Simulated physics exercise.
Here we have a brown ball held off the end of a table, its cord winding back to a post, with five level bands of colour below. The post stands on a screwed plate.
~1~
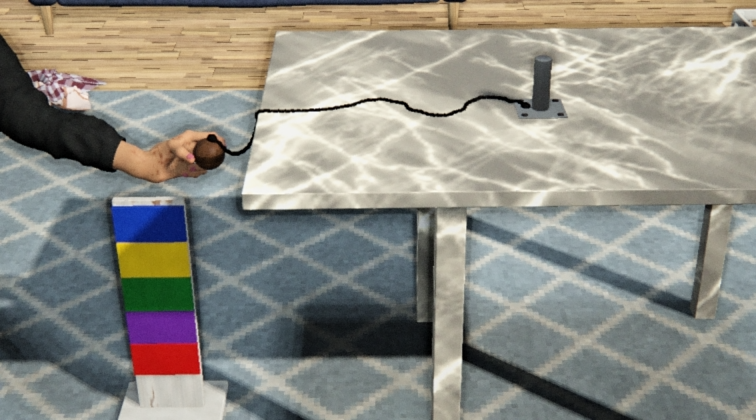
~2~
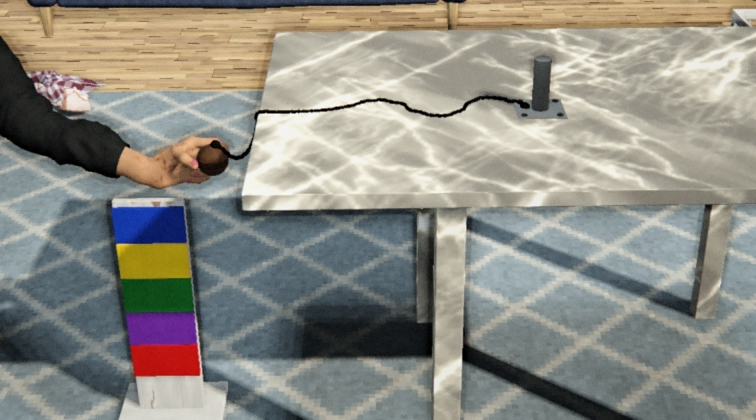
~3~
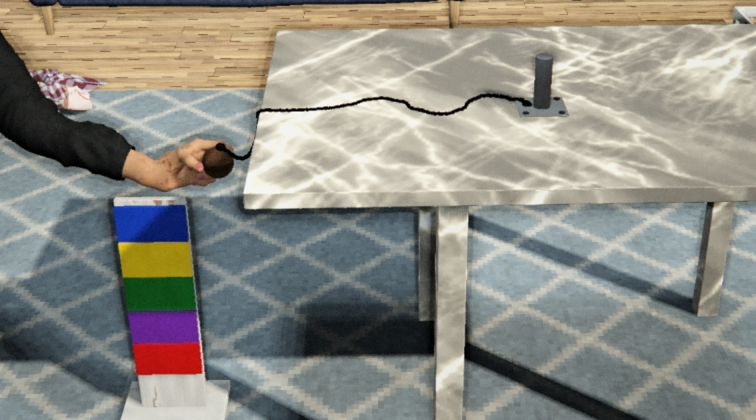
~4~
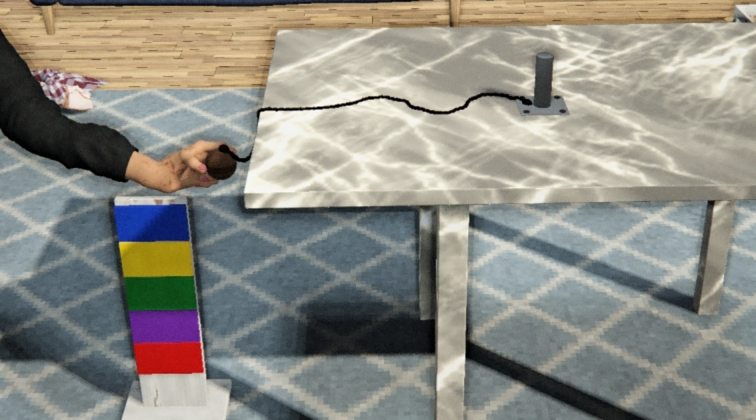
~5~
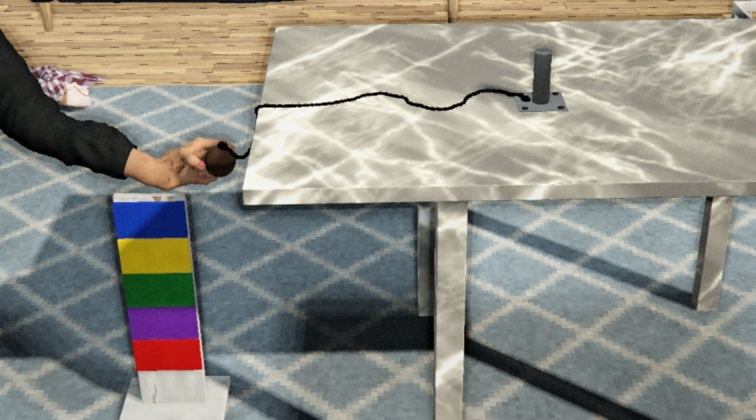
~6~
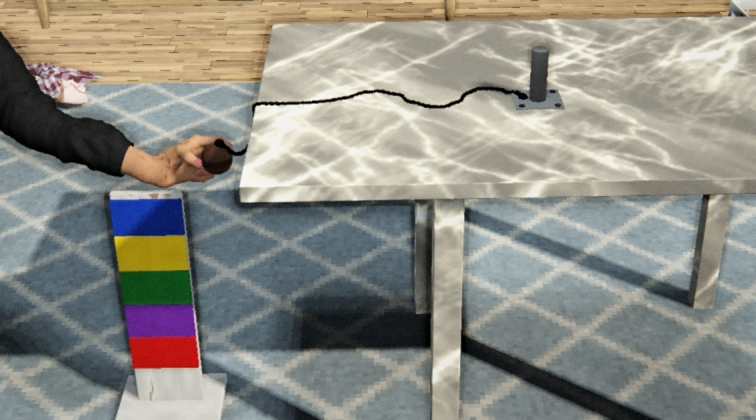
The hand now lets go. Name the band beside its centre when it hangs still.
Its centre hangs level with the yellow band.
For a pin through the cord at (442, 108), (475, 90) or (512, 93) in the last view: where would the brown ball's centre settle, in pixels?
The places are (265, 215), (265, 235) and (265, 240).
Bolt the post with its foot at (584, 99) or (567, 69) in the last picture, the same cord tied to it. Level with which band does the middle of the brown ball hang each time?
In that order: Blue; blue.
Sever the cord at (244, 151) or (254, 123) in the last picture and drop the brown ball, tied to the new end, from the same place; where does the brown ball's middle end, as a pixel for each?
In that order: (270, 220) and (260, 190).
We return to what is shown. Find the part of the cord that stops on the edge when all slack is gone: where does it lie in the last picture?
At (317, 102), roughly.
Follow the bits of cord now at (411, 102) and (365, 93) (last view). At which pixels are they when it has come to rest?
At (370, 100), then (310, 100).
Soon after, ball near (237, 239); level with yellow.
Then, ball near (292, 241); level with yellow.
Further on, ball near (259, 249); level with yellow.
At rest, ball near (263, 248); level with yellow. Its middle rests at the yellow band.
